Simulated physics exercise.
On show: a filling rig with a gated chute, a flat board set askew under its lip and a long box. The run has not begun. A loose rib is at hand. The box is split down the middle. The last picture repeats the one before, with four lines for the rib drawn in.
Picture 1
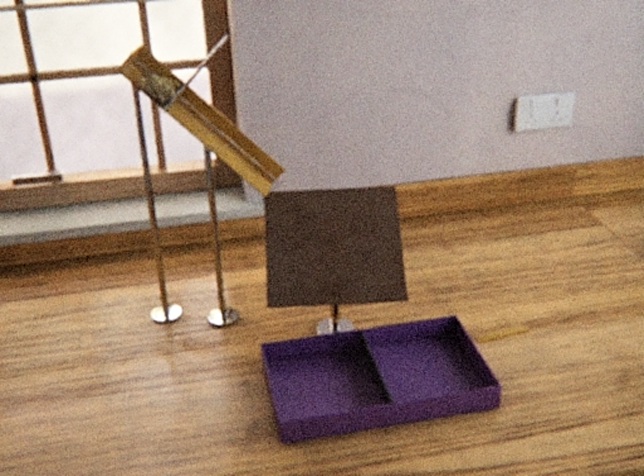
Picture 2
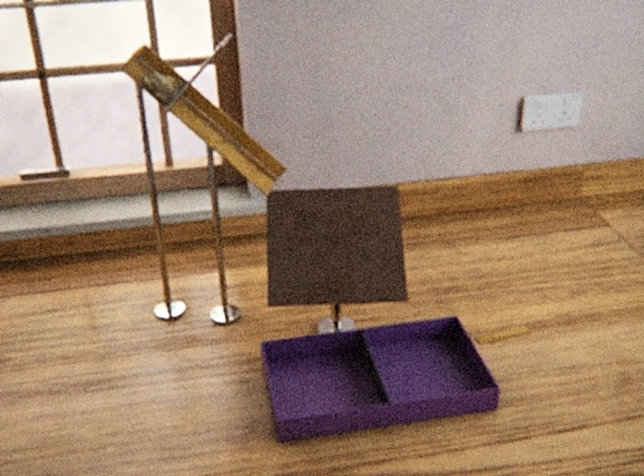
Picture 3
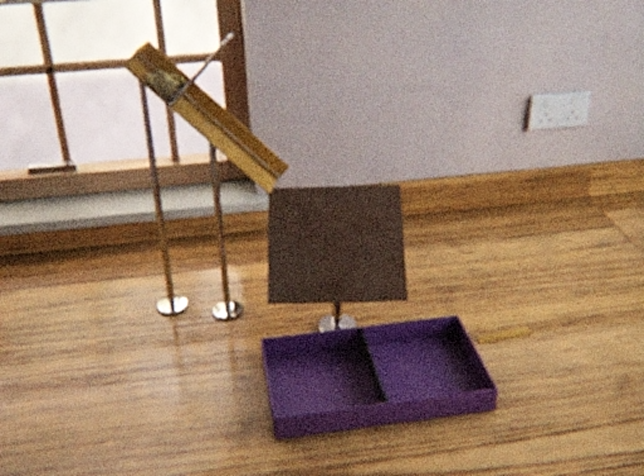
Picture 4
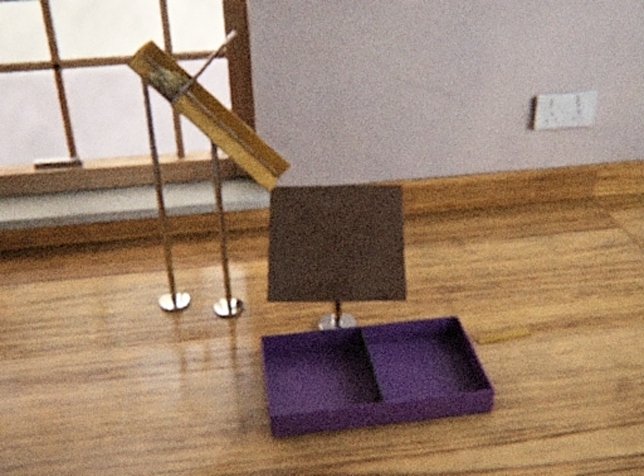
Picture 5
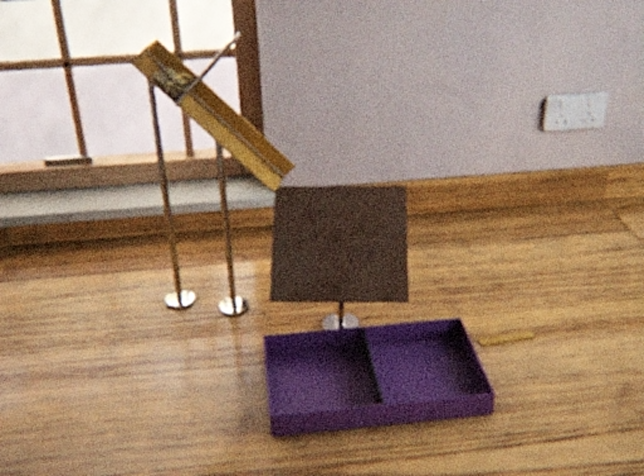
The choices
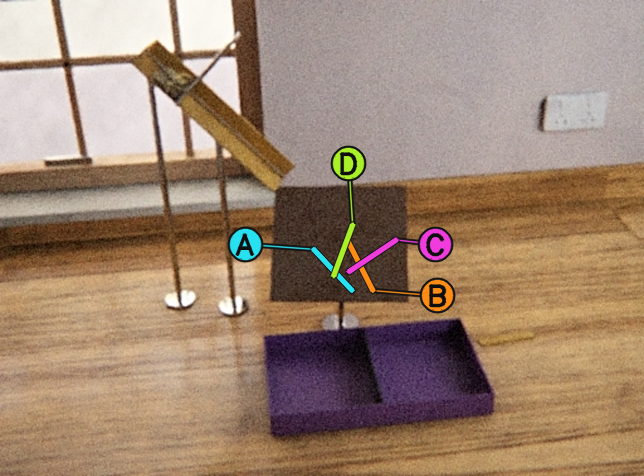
A dark brown board on a short stand faces the camera on a wood-grained floor, seen from slightly above, with a window at left and a socket on the pale wall at right. A sloping golden chute on two thin legs stands to its left, and a divided purple box lies in front. Nothing among them moves; only the camera drifts slightly, shifting the view.
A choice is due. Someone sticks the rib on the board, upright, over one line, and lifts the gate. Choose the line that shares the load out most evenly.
Use line B.
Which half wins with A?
More lands on the right.
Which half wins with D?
More lands on the left.
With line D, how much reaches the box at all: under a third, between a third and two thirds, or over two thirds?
Line D gives over two thirds.
On the marked copy, line A from (313, 249) to (352, 290); line B from (347, 241) to (372, 290); line C from (396, 240) to (348, 271); line D from (352, 224) to (333, 275).
With A, of what is caught, about a tenth in the left half, almost all in the right.
With B, of what is caught, roughly half in the left half, roughly half in the right.
With C, of what is caught, almost all in the left half, about a tenth in the right.
With D, of what is caught, almost all in the left half, about a tenth in the right.
